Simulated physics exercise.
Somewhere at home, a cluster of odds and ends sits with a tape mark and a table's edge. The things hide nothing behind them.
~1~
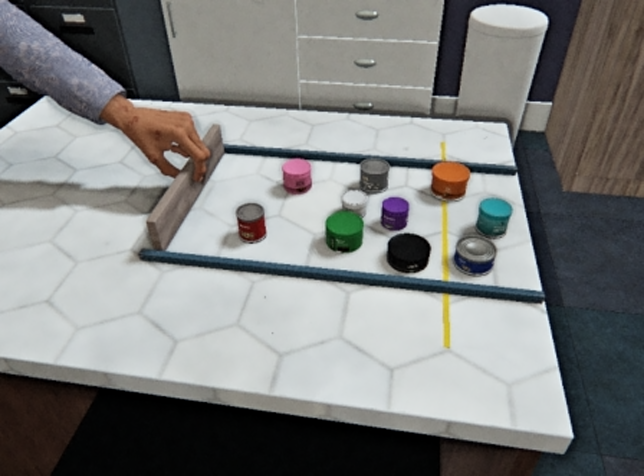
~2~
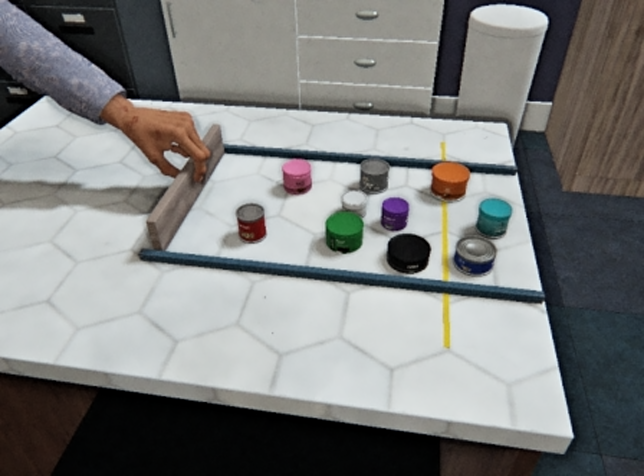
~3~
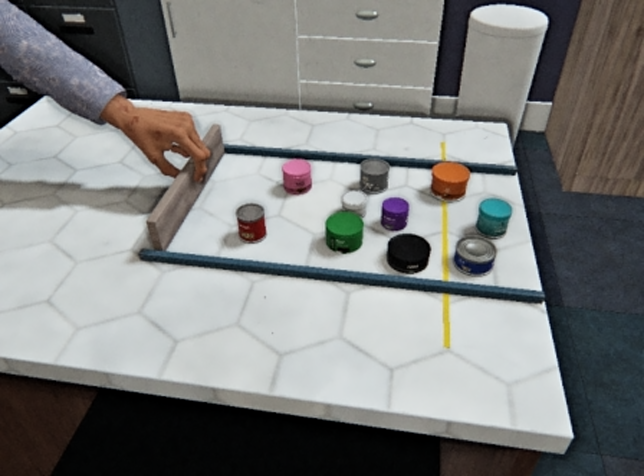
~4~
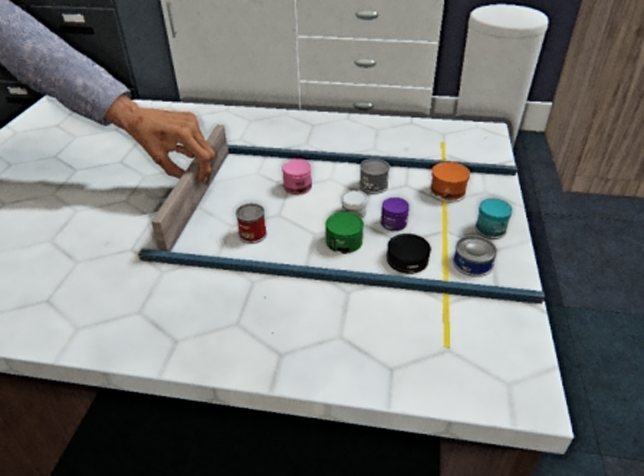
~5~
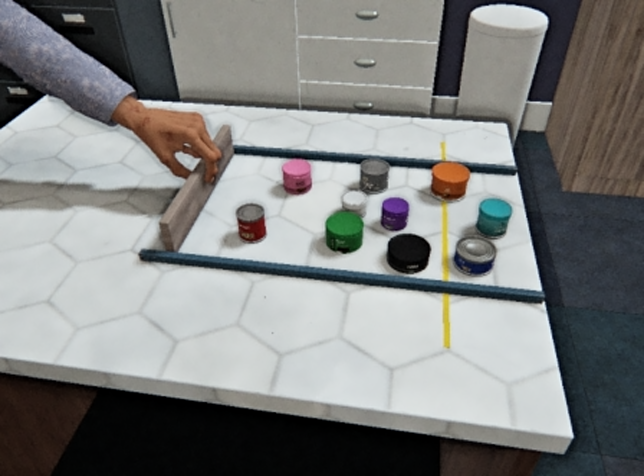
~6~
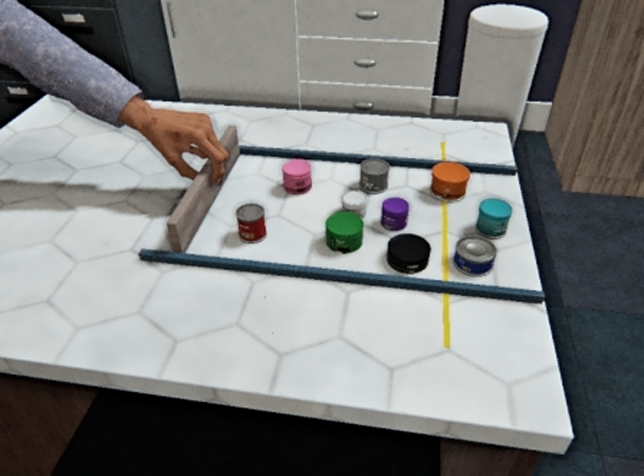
To begin with, a hand grips a wooden board at the left end of two dark rails on a white tabletop, with colourful tins and pots sitting between the rails near a yellow tape line. The hand then slides the board slightly to the right, while the containers stay still.
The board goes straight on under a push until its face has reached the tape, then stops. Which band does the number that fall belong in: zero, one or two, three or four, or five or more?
The edge claims none.
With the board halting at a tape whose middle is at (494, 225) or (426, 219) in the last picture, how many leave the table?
Well, you'd get 5 the first time and 0 the second time.
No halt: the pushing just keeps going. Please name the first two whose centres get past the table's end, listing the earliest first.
First the turquoise tin, next the blue pot.
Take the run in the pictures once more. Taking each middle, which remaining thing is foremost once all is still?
That'd be the turquoise tin, foremost of the lot.
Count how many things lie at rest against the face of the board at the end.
That comes to 5.
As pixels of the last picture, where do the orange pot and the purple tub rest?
Roughly (491, 187) for the first and roughly (484, 219) for the second.
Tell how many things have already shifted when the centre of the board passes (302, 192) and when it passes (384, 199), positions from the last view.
2 by the first point, 8 by the second.
A little later, none off yet; turquoise tin at rest near (493, 218); blue pot at rest near (475, 256); orange pot at rest near (449, 182).
When it is over, the number that fall off is zero.
